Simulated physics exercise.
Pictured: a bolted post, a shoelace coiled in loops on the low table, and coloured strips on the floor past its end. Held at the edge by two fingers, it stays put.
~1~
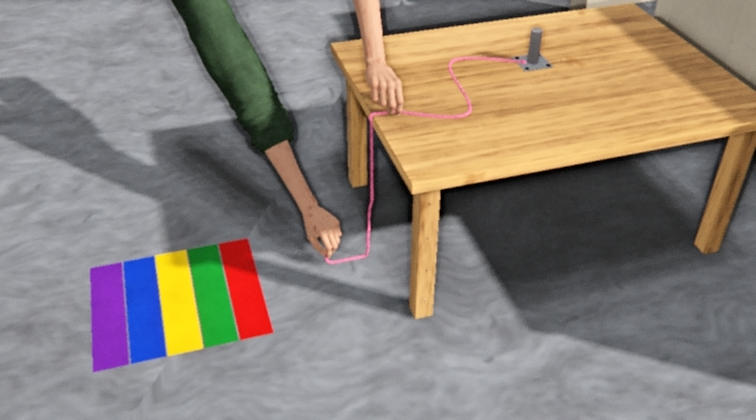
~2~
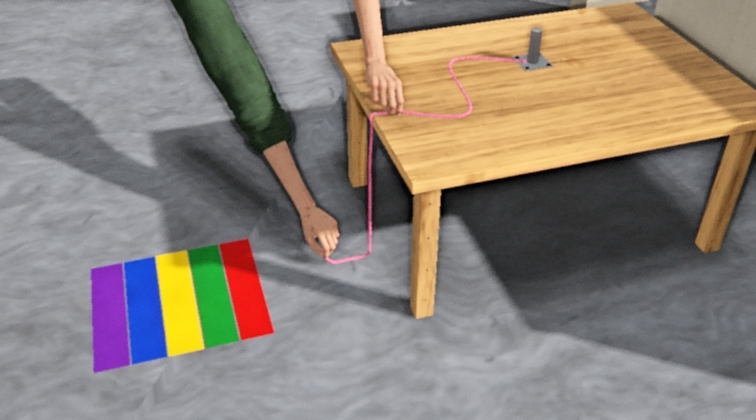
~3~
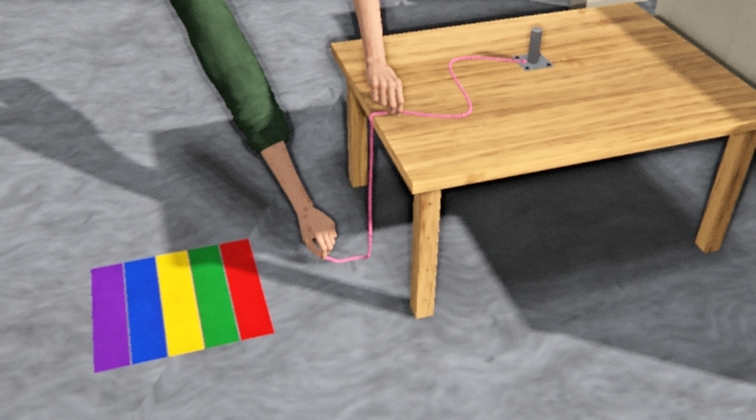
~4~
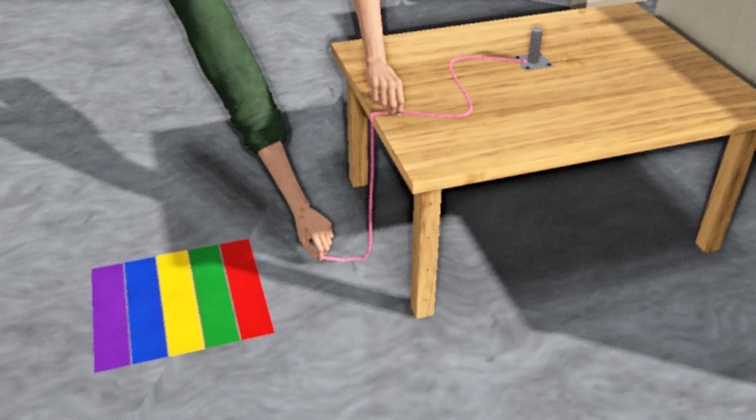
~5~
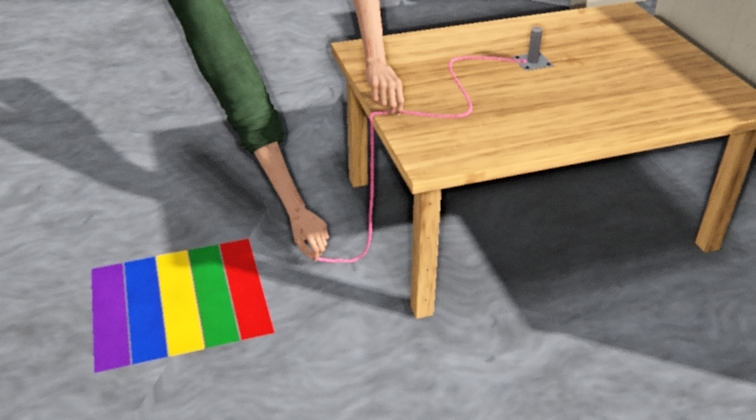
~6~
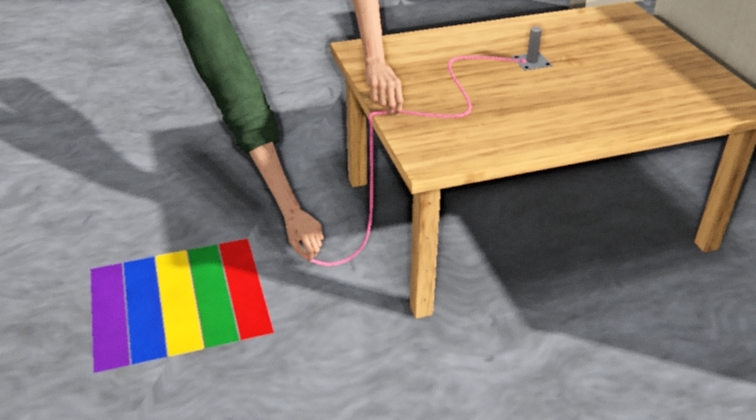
On a grey floor beside a low wooden table, one hand rests at the table's edge over a pink shoelace while a lower hand holds its end near a strip of coloured bands. The lower hand moves slightly left, drawing the end a little toward the red band, and the hanging lace curves more softly.
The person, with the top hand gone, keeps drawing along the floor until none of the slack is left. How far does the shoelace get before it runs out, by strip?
As far as the purple strip.
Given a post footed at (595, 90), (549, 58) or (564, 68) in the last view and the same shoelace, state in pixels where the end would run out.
In order, near (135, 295), (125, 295) and (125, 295).
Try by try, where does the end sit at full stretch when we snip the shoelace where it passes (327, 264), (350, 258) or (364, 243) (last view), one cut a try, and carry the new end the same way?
Estimated positions in order: (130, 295); (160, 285); (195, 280).
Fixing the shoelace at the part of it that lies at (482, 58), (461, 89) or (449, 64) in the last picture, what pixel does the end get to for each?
Going through the three tries, you get (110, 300), (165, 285) and (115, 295).
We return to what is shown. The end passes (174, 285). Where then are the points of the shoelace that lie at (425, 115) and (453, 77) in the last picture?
The first one ends up at (355, 143) and the second one at (429, 86).
Soon after, end near (174, 285); over yellow.
After that, end near (128, 294); over blue.
At the stop, end near (99, 300); over purple. It gets as far as the purple strip.
